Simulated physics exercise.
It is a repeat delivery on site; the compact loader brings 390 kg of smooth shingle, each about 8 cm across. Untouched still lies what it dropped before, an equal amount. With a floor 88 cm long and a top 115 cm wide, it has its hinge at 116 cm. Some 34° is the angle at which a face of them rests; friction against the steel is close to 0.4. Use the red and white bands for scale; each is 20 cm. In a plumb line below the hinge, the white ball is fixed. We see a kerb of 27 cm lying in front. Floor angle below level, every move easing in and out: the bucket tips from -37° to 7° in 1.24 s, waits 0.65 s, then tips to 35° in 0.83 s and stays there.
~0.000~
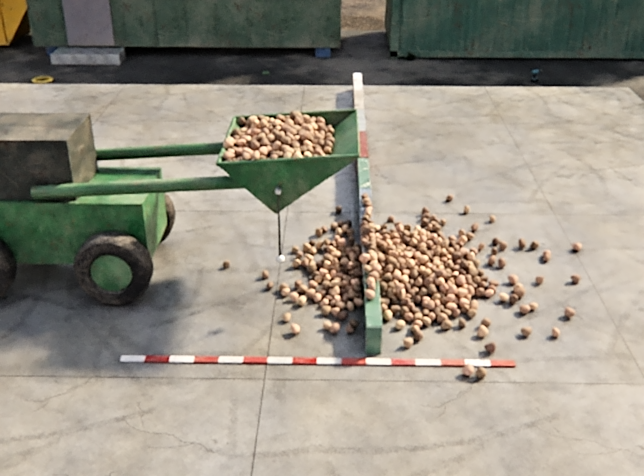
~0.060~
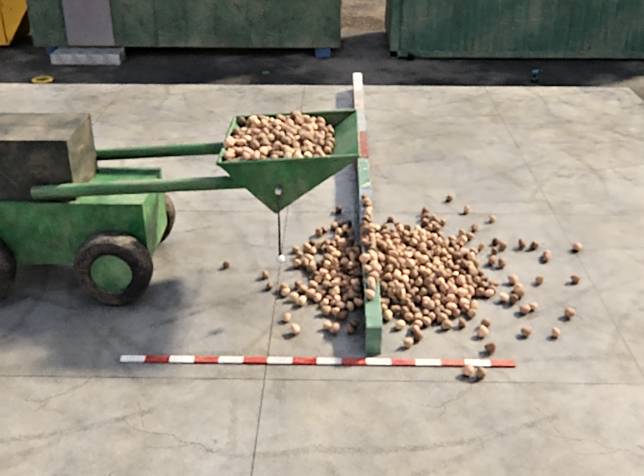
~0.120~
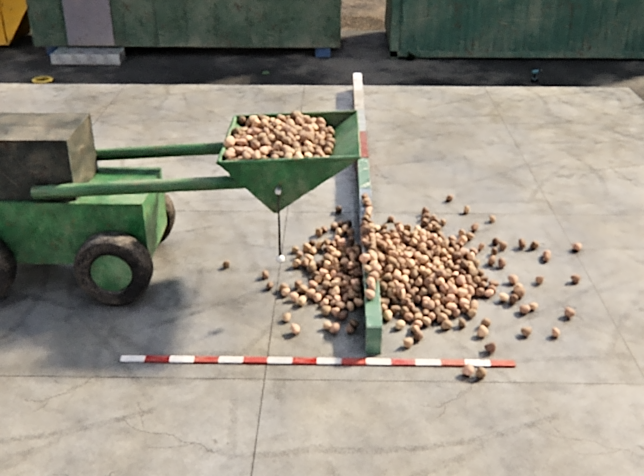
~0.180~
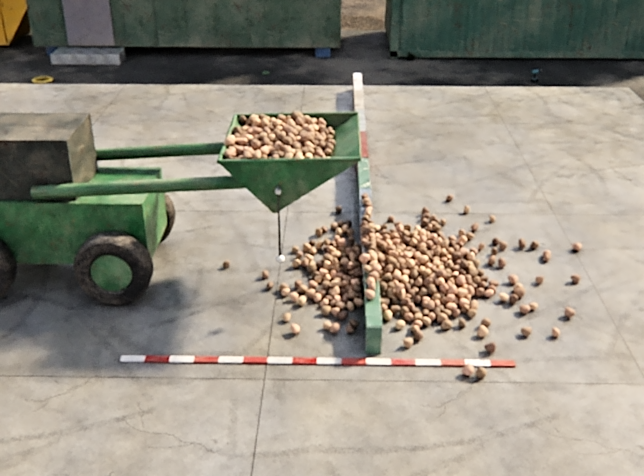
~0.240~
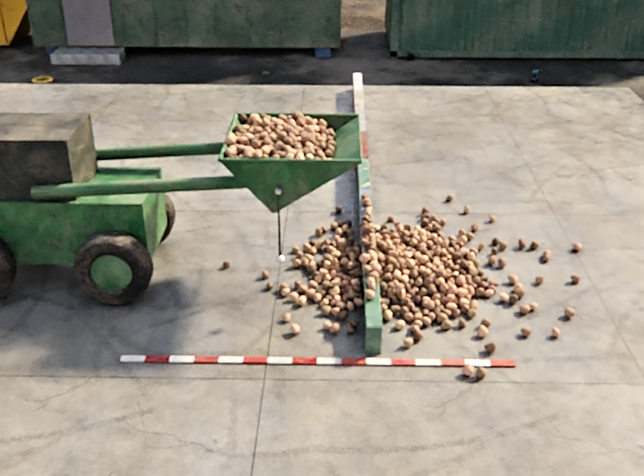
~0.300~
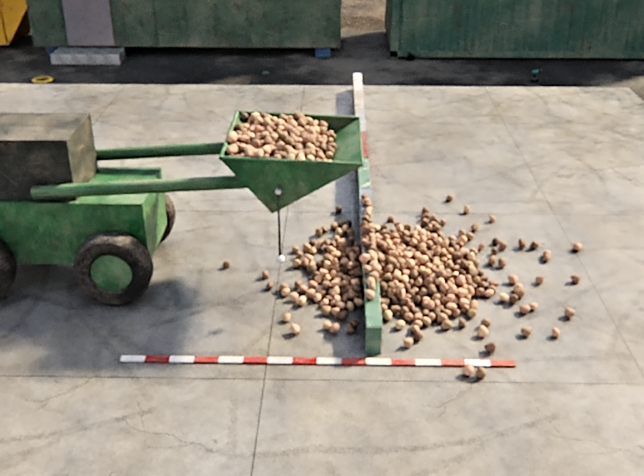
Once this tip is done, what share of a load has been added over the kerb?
About 59 per cent.
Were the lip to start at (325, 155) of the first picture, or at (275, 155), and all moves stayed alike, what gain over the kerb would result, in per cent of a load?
The first position would add some 5 per cent, the second some 0.
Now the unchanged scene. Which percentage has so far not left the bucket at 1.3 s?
Around 100 per cent of the load is still inside.
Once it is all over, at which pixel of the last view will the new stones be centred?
Roughly at (384, 261) in the last picture.
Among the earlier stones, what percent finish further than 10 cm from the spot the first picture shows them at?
I'd put it at about 5 per cent.
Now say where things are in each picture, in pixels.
In the first frame, lip at (360, 156), floor tilted -37°, highest stones at (285, 121). The earlier load is highest near (370, 250), 33 cm above ground level, 31 % on this side of the kerb, 69 % over the kerb.
In the second frame, the bucket is at -37°, its lip at (360, 156); the top of the load is at (282, 121); the stones move at 0.0 m/s on average.
In the third frame, lip at (360, 157), floor tilted -36°, highest stones at (282, 121); the stones move at 0.1 m/s on average.
In the fourth frame, lip at (361, 159), floor tilted -34°, highest stones at (278, 121); the stones move at 0.1 m/s on average.
In the fifth frame, the bucket is at -33°, its lip at (362, 162); the top of the load is at (275, 122); the stones move at 0.1 m/s on average.
In the sixth frame, lip at (363, 165), floor tilted -31°, highest stones at (269, 122); the stones move at 0.1 m/s on average.
After 0.9 s the floor is at 0°; in per cent of one load, 100 in the bucket, 31 on this side of the kerb, 69 over the kerb; the foremost stones are at (594, 281).
After 1.3 s the floor is at 7°; in per cent of one load, 100 in the bucket, 31 on this side of the kerb, 69 over the kerb; the foremost stones are at (594, 281).
After 3.2 s the floor is at 35°; in per cent of one load, 4 in the bucket, 79 on this side of the kerb, 117 over the kerb; the foremost stones are at (594, 281).
After 5.9 s the floor is at 35°; in per cent of one load, 0 in the bucket, 72 on this side of the kerb, 128 over the kerb; the foremost stones are at (594, 281). Net gain over the kerb, 59.
